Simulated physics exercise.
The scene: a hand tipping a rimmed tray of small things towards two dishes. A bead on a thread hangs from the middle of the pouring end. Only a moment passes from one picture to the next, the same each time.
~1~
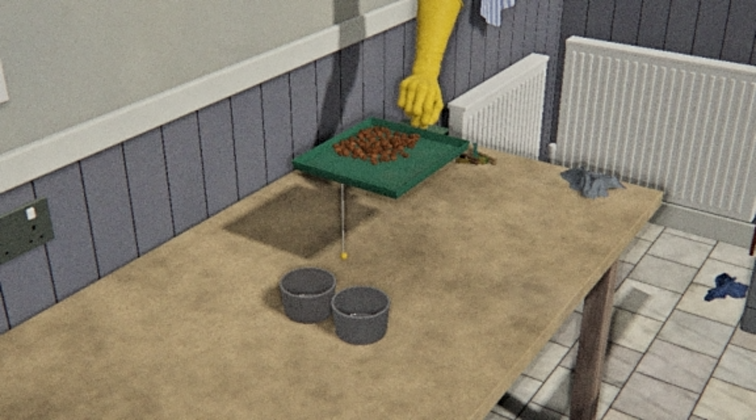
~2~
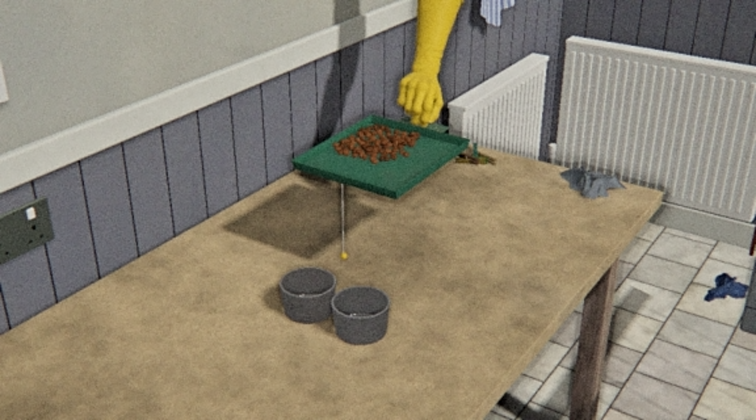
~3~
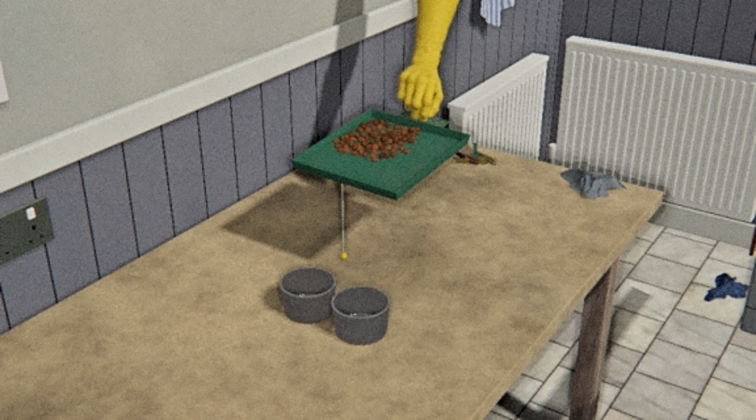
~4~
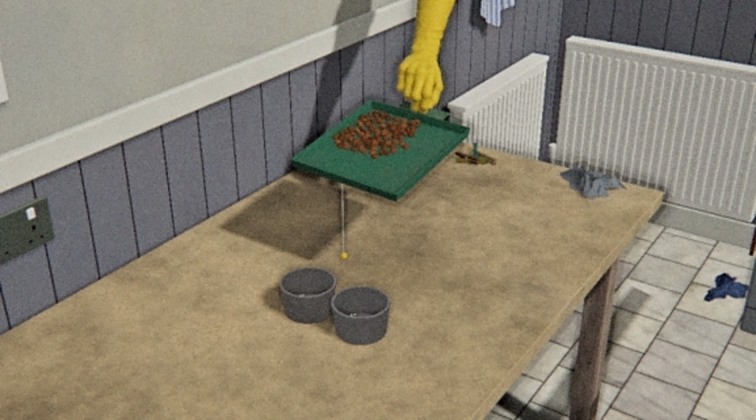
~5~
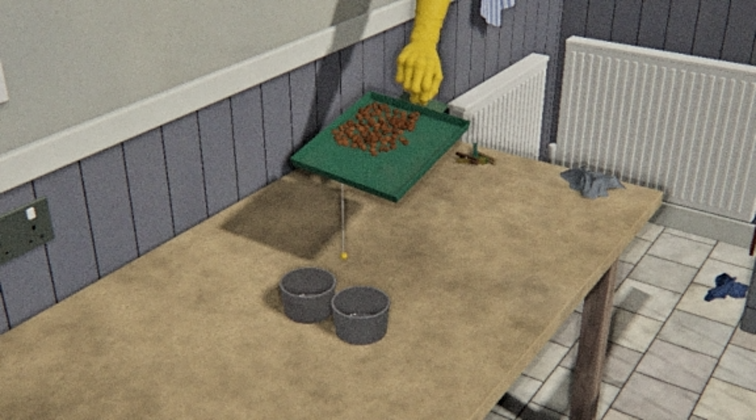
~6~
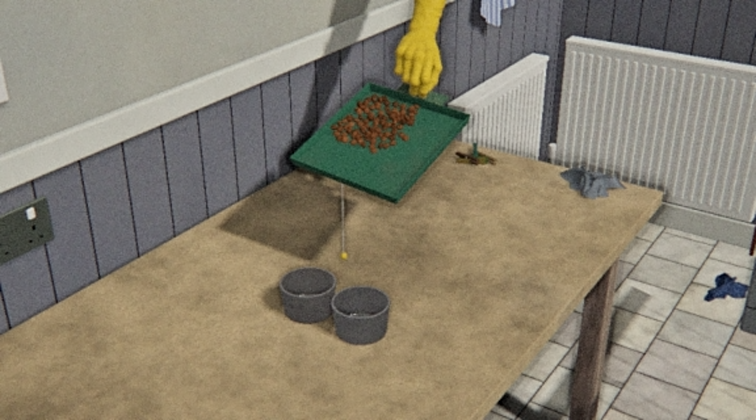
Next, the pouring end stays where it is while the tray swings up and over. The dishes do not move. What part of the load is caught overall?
In the dishes lies under half of it.
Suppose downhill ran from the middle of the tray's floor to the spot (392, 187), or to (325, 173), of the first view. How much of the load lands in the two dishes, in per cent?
Roughly 10 per cent, and 0 per cent.
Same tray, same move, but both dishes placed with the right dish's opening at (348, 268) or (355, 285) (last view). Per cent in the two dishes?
In turn 20 and 50 in a hundred.
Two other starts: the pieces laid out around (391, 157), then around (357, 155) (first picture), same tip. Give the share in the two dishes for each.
Roughly 20 per cent, and 40 per cent.
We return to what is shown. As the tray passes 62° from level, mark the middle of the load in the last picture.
Roughly at (364, 185).
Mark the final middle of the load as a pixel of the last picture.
Close to (366, 311).
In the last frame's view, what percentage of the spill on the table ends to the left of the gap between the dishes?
Close to 0 per cent.
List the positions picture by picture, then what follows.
The first frame shows corners of the pouring end at (294, 160) and (396, 190), level; middle of the load at (377, 145), bits of dog kibble; left dish at (292, 306); right dish at (345, 327); bead on its thread at (344, 256).
The second frame shows corners of the pouring end at (294, 160) and (396, 190), level; middle of the load at (377, 144).
The third frame shows corners of the pouring end at (294, 159) and (396, 191), tipped barely, lowest at the right corner; middle of the load at (377, 140).
The fourth frame shows corners of the pouring end at (293, 159) and (396, 193), tipped a little, lowest at the right corner; middle of the load at (377, 134).
The fifth frame shows corners of the pouring end at (293, 158) and (396, 195), tipped a little, lowest at the right corner; middle of the load at (376, 129).
The sixth frame shows corners of the pouring end at (293, 157) and (396, 196), tipped clearly, lowest at the right corner; middle of the load at (376, 124); left dish at (292, 306); right dish at (345, 327).
Soon after the last picture, tray tipped steeply; most on the tray; a stray few in the right dish; a stray few in the left dish; about a quarter in the air.
A little later, tray tipped right over; about a third on the tray; a small part in the right dish; a small part in the left dish; about a third outside both; a small part in the air.
Later still, tray tipped past a quarter turn; a small part in the right dish; about a quarter in the left dish; about two thirds outside both.
At rest, tray tipped past a quarter turn; a small part in the right dish; about a quarter in the left dish; about two thirds outside both.
